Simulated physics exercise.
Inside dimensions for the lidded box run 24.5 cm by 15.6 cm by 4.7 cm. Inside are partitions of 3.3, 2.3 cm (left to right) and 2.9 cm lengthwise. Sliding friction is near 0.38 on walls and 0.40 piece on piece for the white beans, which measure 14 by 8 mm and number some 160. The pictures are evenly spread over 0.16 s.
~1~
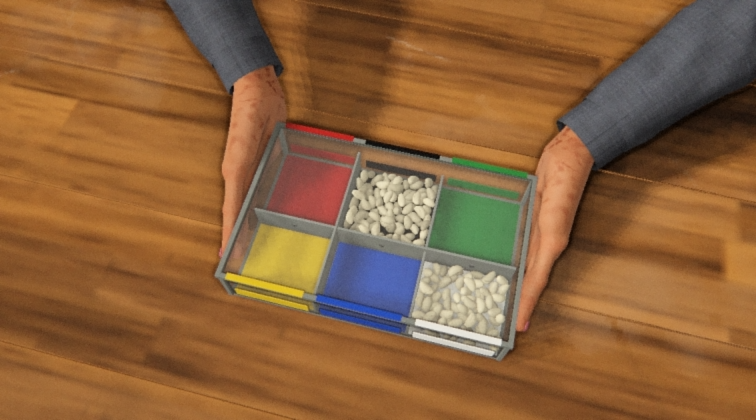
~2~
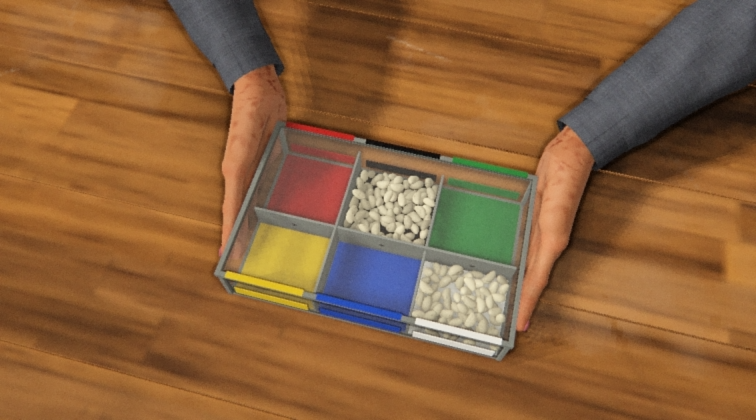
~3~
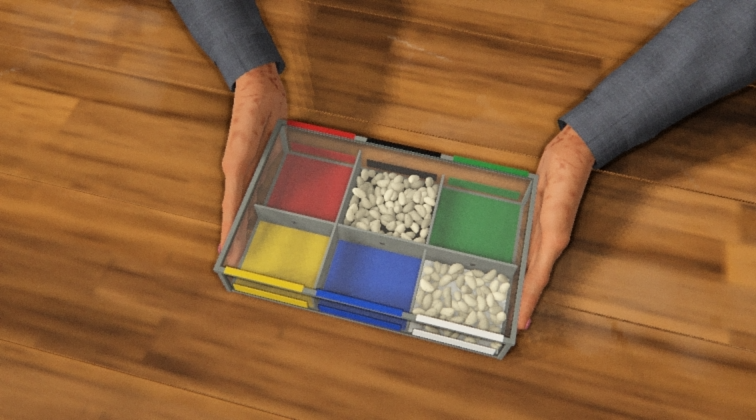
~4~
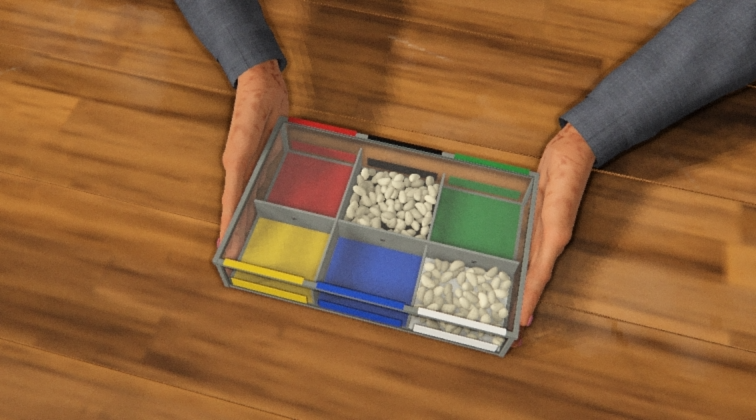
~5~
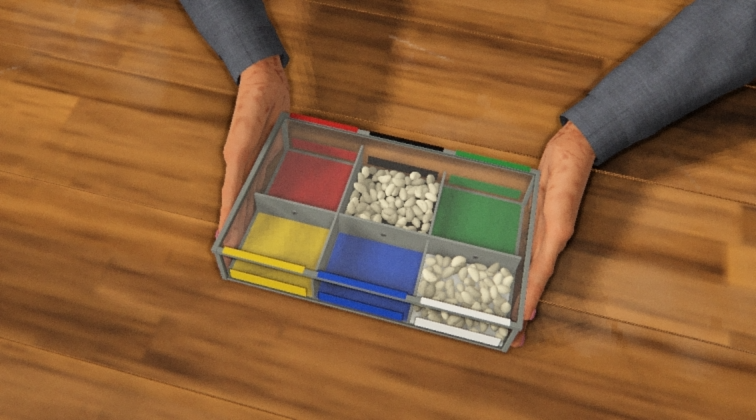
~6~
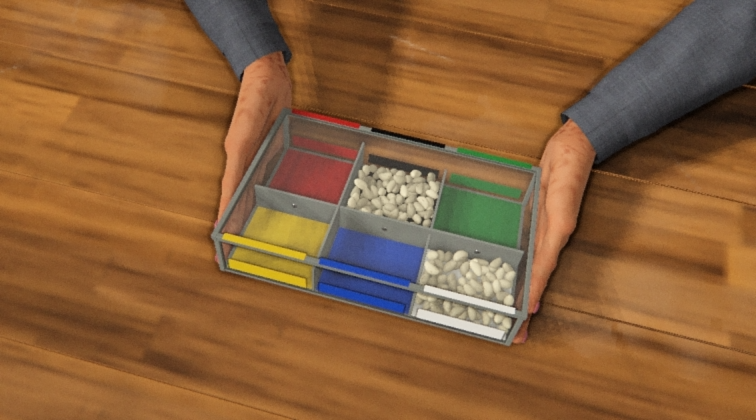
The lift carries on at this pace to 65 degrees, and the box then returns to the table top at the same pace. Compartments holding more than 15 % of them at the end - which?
Red no, blue no, green no, yellow no, white yes, black yes.
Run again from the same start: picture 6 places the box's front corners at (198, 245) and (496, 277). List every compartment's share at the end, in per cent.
Red 10, blue 15, green 0, yellow 0, white 15, black 60.
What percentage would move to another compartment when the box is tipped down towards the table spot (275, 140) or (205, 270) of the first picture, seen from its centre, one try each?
Estimate: Some 30 % and some 30 % respectively.
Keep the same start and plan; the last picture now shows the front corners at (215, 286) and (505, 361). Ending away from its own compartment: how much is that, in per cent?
Around 10 per cent, it would seem.
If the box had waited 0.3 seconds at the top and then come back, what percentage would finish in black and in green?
You'd end up with black at 55 per cent and green at 5 per cent.
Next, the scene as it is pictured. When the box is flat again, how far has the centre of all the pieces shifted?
It shifts by roughly 2.5 cm.
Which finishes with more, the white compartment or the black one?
The black compartment.
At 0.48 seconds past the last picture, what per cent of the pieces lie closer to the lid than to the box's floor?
Share: Approx. 10 %.
Then, 0.48 s after the last picture, tilt 64 degrees; white 45 %, black 55 %.
Then, 0.79 s after the last picture, tilt 27 degrees; green 5 %, white 40 %, black 55 %.
Then, 1.20 s after the last picture, tilt 0 degrees; green 5 %, white 40 %, black 55 %.
In the end, red 0 %, blue 0 %, green 5 %, yellow 0 %, white 40 %, black 55 %.
